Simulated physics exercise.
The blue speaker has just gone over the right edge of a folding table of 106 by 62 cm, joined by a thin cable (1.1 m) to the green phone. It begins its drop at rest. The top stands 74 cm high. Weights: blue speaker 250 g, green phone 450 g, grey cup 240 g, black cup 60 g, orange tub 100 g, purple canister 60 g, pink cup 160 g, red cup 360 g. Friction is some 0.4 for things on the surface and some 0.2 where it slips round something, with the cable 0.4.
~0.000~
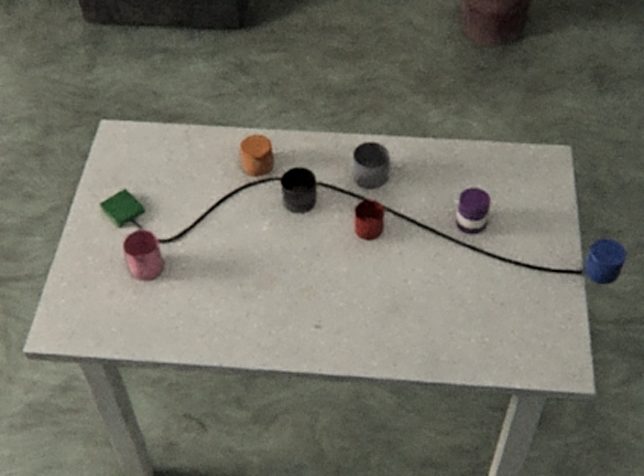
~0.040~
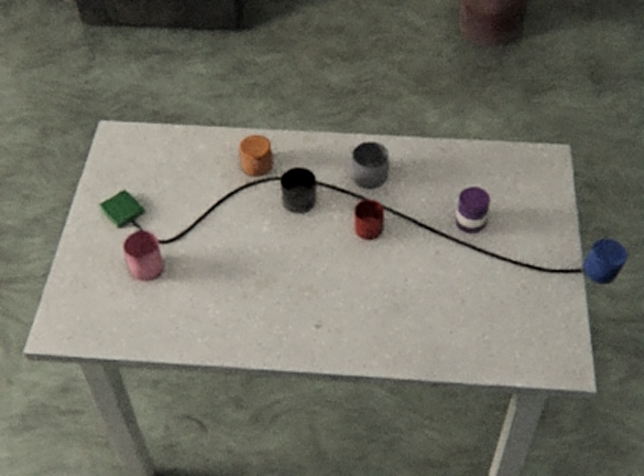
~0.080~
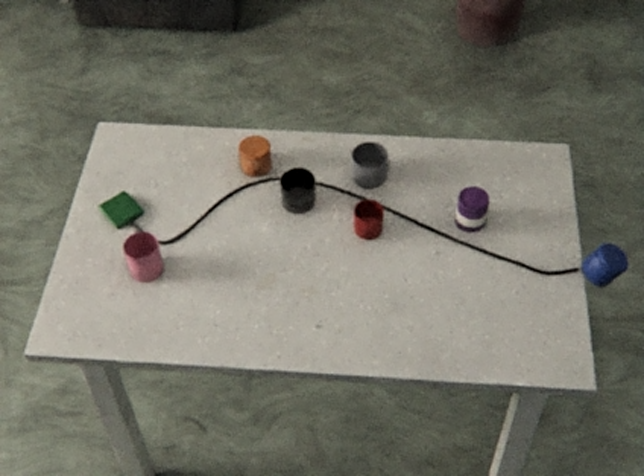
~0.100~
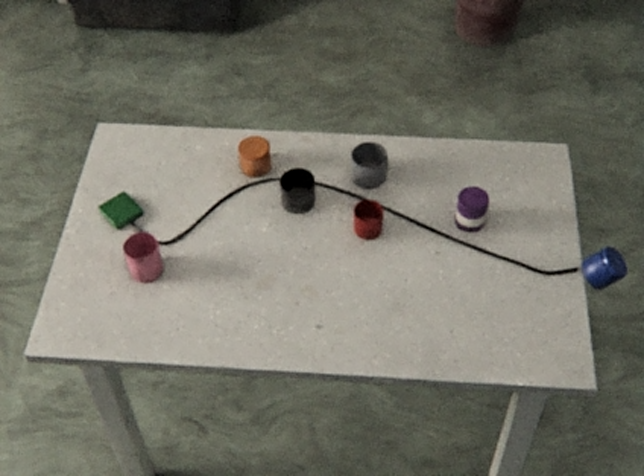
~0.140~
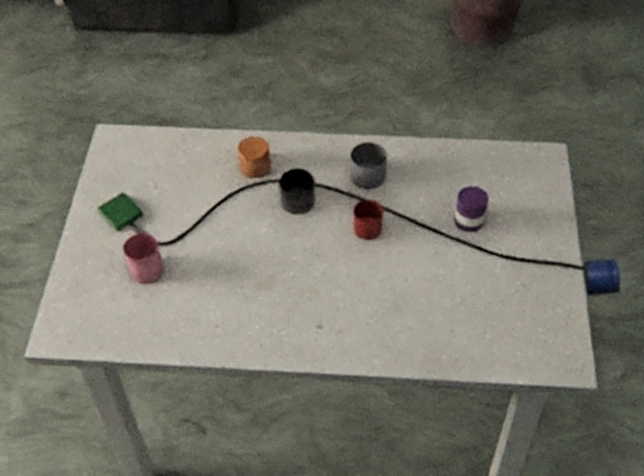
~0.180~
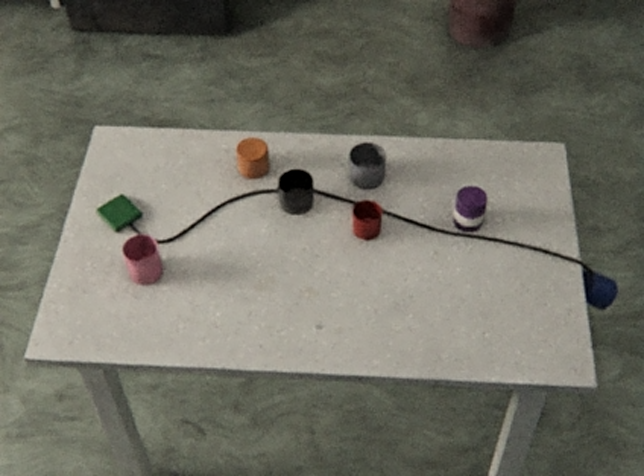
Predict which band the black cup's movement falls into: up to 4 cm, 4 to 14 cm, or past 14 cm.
Band: Past 14 cm.
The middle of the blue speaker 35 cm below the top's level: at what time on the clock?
Not at all.
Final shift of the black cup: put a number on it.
For the black cup, that comes to 35 cm.
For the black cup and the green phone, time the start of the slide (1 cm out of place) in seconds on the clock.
Approx. times - black cup: 0.24 s, green phone: 0.28 s.
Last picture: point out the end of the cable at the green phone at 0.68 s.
At about pixel (154, 213).
At 0.4 s, the cable's tail end at (154, 213); black cup 24 cm off its start, blue speaker over the edge, green phone 3 cm off its start.
At 0.7 s, the cable's tail end at (154, 213); black cup 33 cm off its start, blue speaker over the edge, green phone 3 cm off its start.
At 0.9 s, the cable's tail end at (158, 212); black cup 33 cm off its start at (303, 316), green phone 4 cm off its start at (139, 207), blue speaker over the edge.
At 1.2 s, the cable's tail end at (158, 212); black cup 33 cm off its start, green phone 4 cm off its start, blue speaker over the edge.
At 2.4 s, the cable's tail end at (158, 212); black cup 33 cm off its start at (303, 316), blue speaker over the edge, green phone 4 cm off its start at (139, 207).
